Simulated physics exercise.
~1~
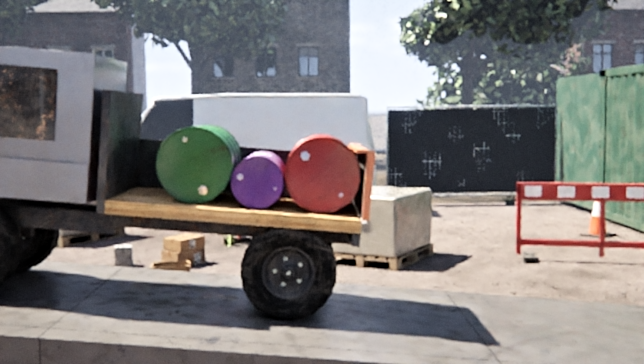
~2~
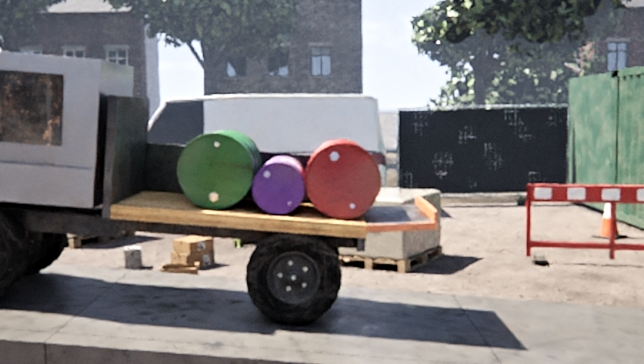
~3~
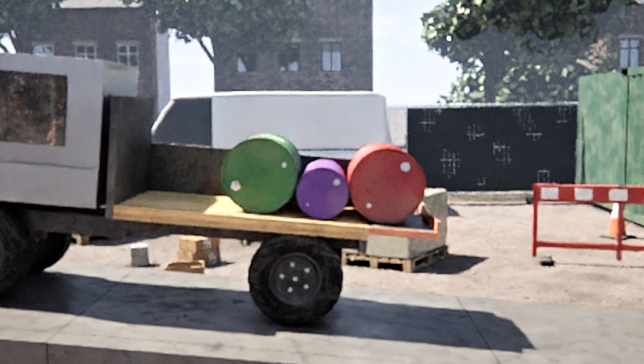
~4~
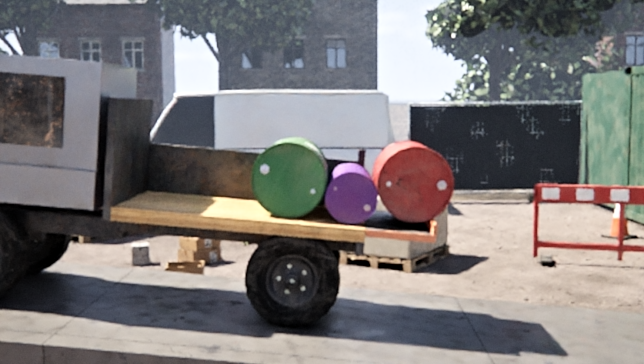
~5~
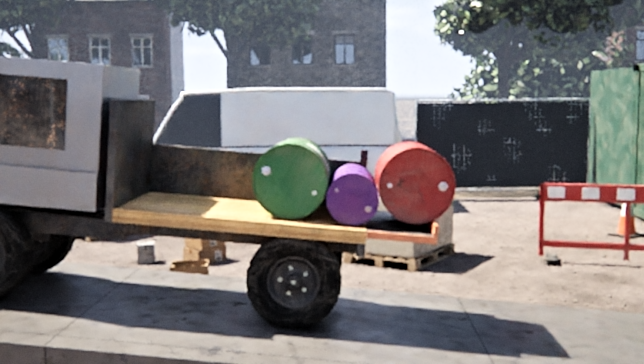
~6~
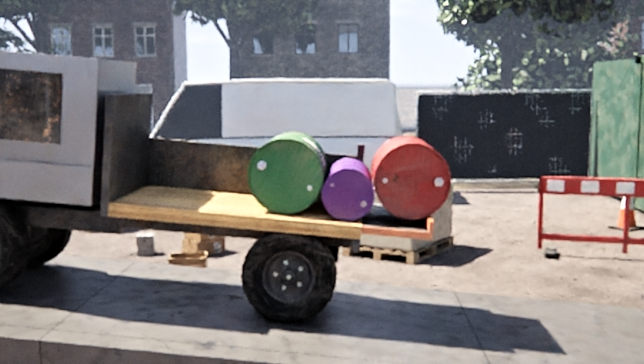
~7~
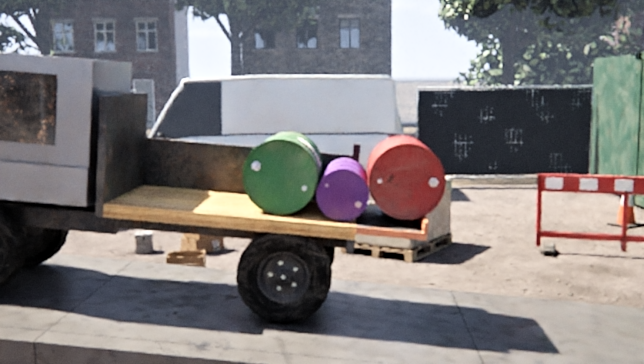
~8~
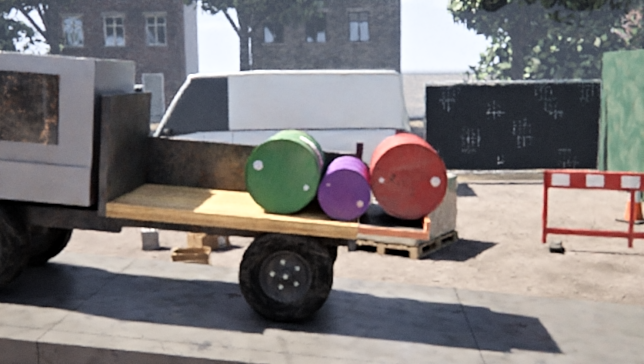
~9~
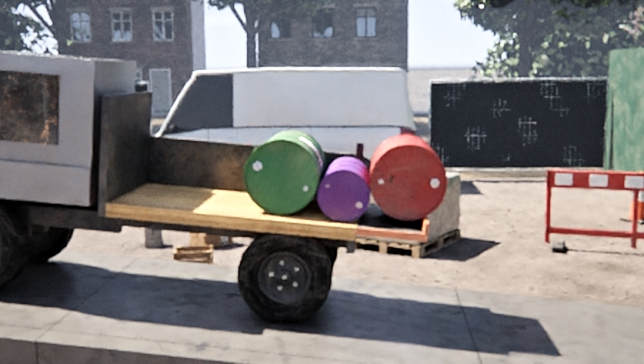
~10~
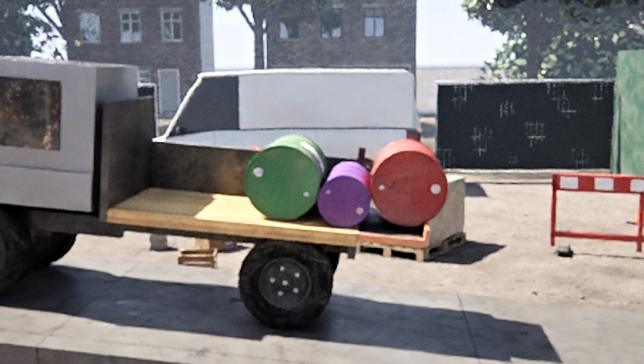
Three barrels, green, purple and red, roll to the right along the tilted wooden bed of a parked truck as its tailgate drops open, the red one moving onto the lowered gate. They stop there, bunched together near the end, and none falls off.
